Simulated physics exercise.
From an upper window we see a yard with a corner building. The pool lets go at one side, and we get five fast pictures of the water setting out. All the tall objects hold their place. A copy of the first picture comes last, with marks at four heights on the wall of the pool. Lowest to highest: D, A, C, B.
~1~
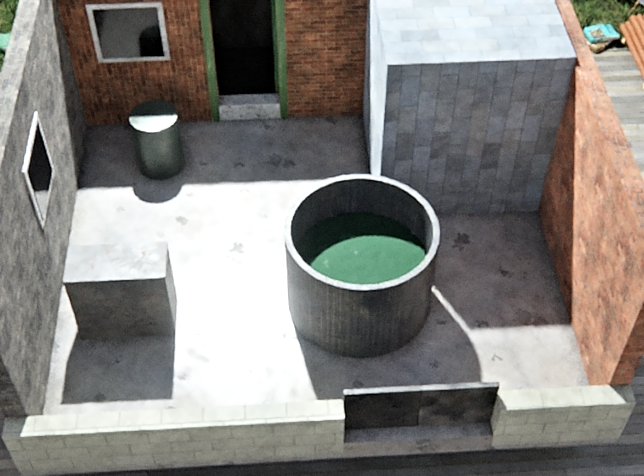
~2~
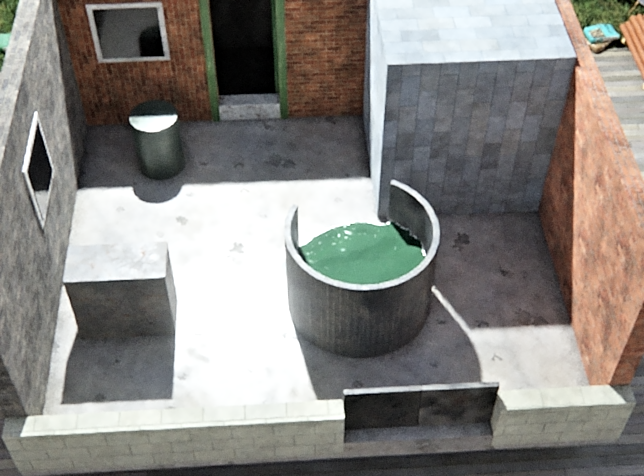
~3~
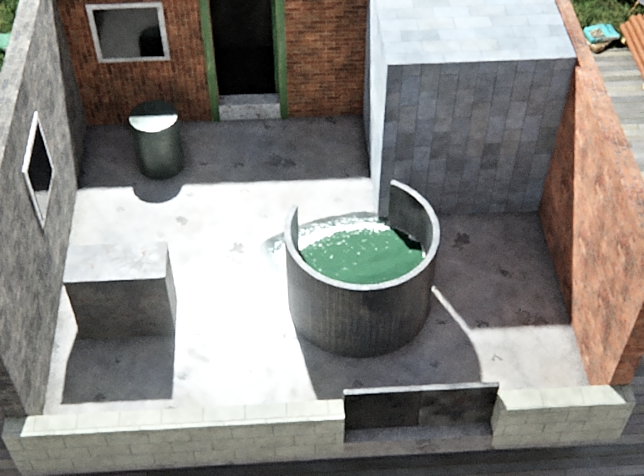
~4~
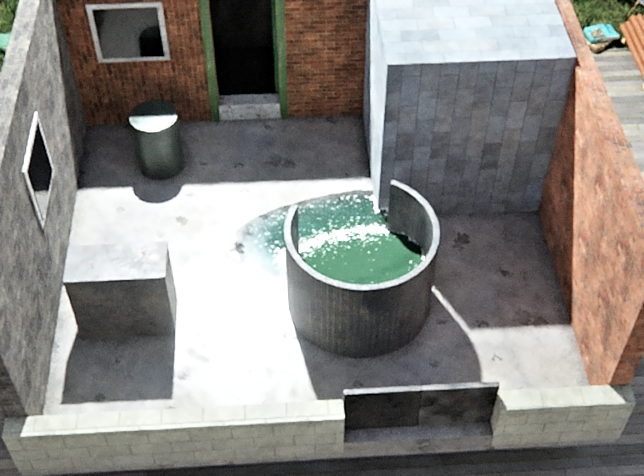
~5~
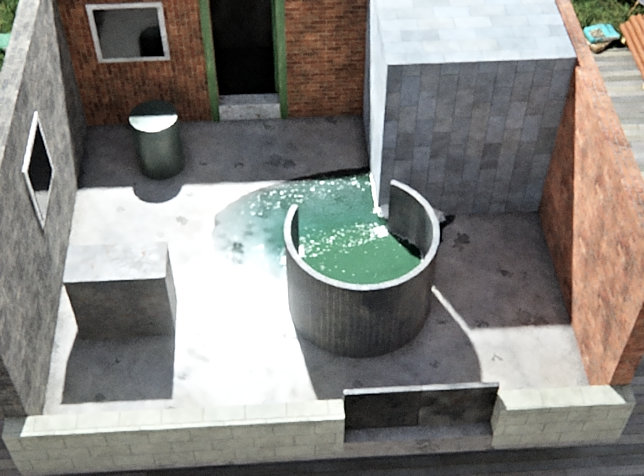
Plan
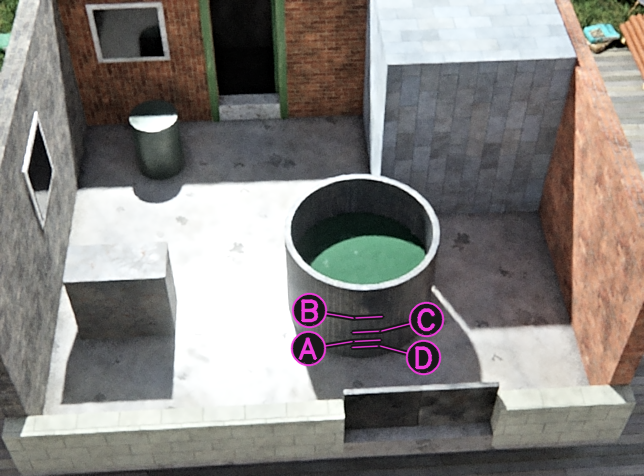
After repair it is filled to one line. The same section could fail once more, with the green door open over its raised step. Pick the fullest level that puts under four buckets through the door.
It is B.
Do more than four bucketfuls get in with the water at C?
No, not at all.
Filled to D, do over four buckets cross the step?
No, not at all.
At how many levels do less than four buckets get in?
All four.
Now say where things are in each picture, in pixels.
In the first frame, water in the pool at rest, its middle at (360, 262); foot of the green doorway at (250, 119); shut gate at (420, 393).
In the second frame, water covers 1 % of the ground, its front hidden from here.
In the third frame, 4 % of the ground under water, visible out to (270, 246).
In the fourth frame, 8 % of the ground under water, visible out to (247, 244).
In the fifth frame, 14 % of the ground under water, visible out to (220, 236).
In magenta, A at (366, 340); B at (367, 317); C at (367, 331); D at (366, 346); from the bottom up D, A, C, B.
If A is chosen, nothing gets over.
If B is chosen, a bucket or two gets in.
If C is chosen, nothing gets over.
If D is chosen, nothing gets over.
